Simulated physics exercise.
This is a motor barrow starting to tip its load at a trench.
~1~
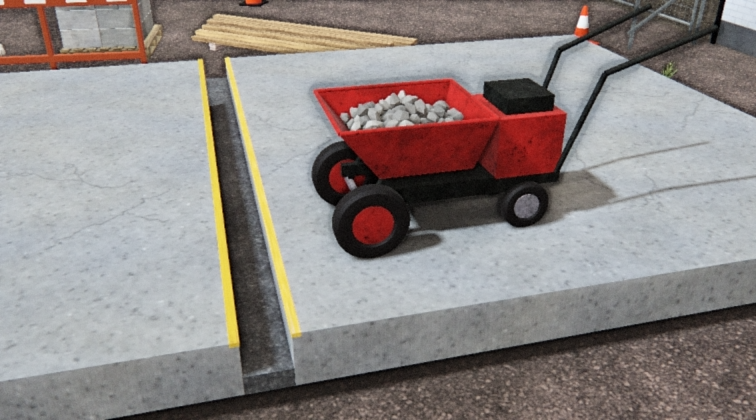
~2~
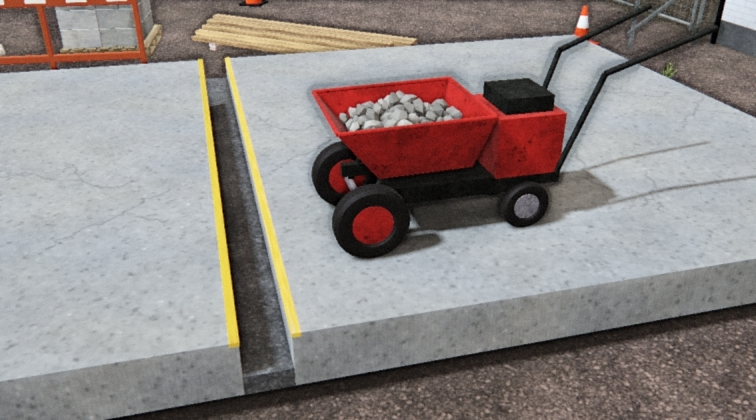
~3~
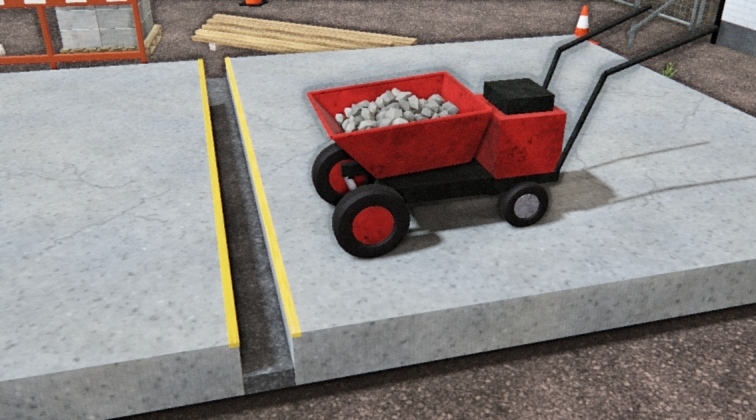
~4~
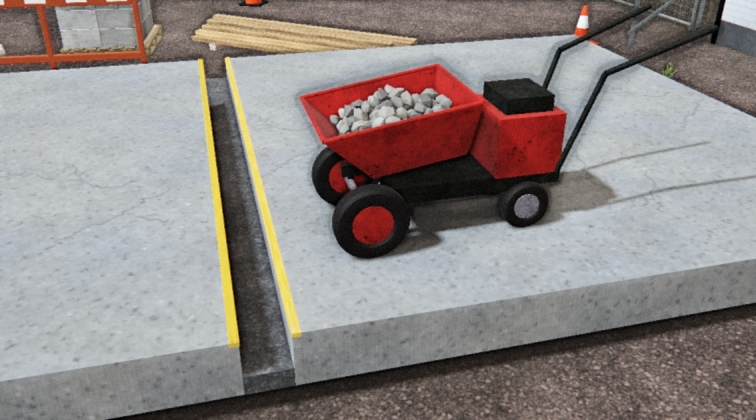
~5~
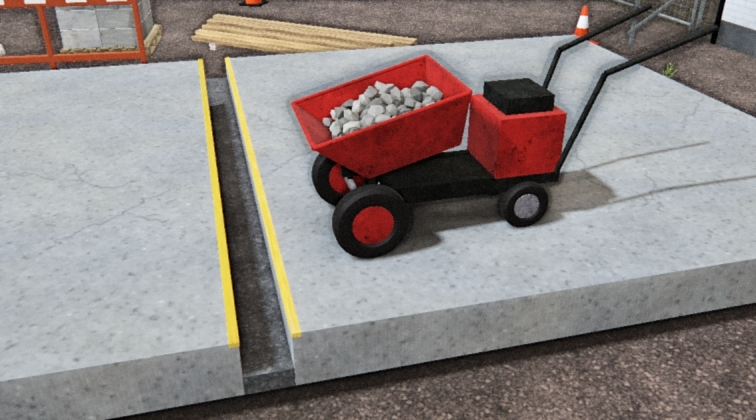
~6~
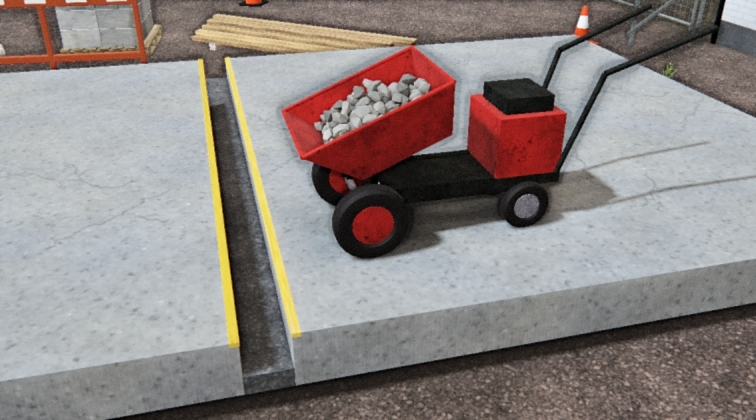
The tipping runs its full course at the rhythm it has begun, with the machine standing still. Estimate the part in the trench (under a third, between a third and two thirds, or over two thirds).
It catches over two thirds.
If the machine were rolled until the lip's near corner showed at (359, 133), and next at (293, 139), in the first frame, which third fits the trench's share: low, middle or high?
In turn: Over two thirds; below one third.
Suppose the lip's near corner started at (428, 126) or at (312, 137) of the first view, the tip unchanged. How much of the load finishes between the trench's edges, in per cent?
Roughly 20 per cent, and 30 per cent.
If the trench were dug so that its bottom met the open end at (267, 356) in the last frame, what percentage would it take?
Some 60 per cent.
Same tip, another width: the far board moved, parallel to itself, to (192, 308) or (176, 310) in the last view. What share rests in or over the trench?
In turn 100 and 100 in a hundred.
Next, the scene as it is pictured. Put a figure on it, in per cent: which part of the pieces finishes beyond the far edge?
It comes to 25 per cent or so.
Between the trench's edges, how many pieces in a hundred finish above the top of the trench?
Near 15 %.
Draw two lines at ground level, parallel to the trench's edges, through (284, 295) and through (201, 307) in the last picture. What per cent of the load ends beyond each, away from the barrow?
First some 100, then 10 per cent.
Shortly afterwards, skip tipped steeply; the whole lot in the skip.
Next, skip tipped right over; near two thirds in the skip; near a quarter in or heaped over the trench; a little beyond it; only a few falling.
Some moments later, skip tipped right over; only a few in the skip; the bulk in or heaped over the trench; near a quarter beyond it.
In the end, skip tipped right over; the bulk in or heaped over the trench; near a quarter beyond it.
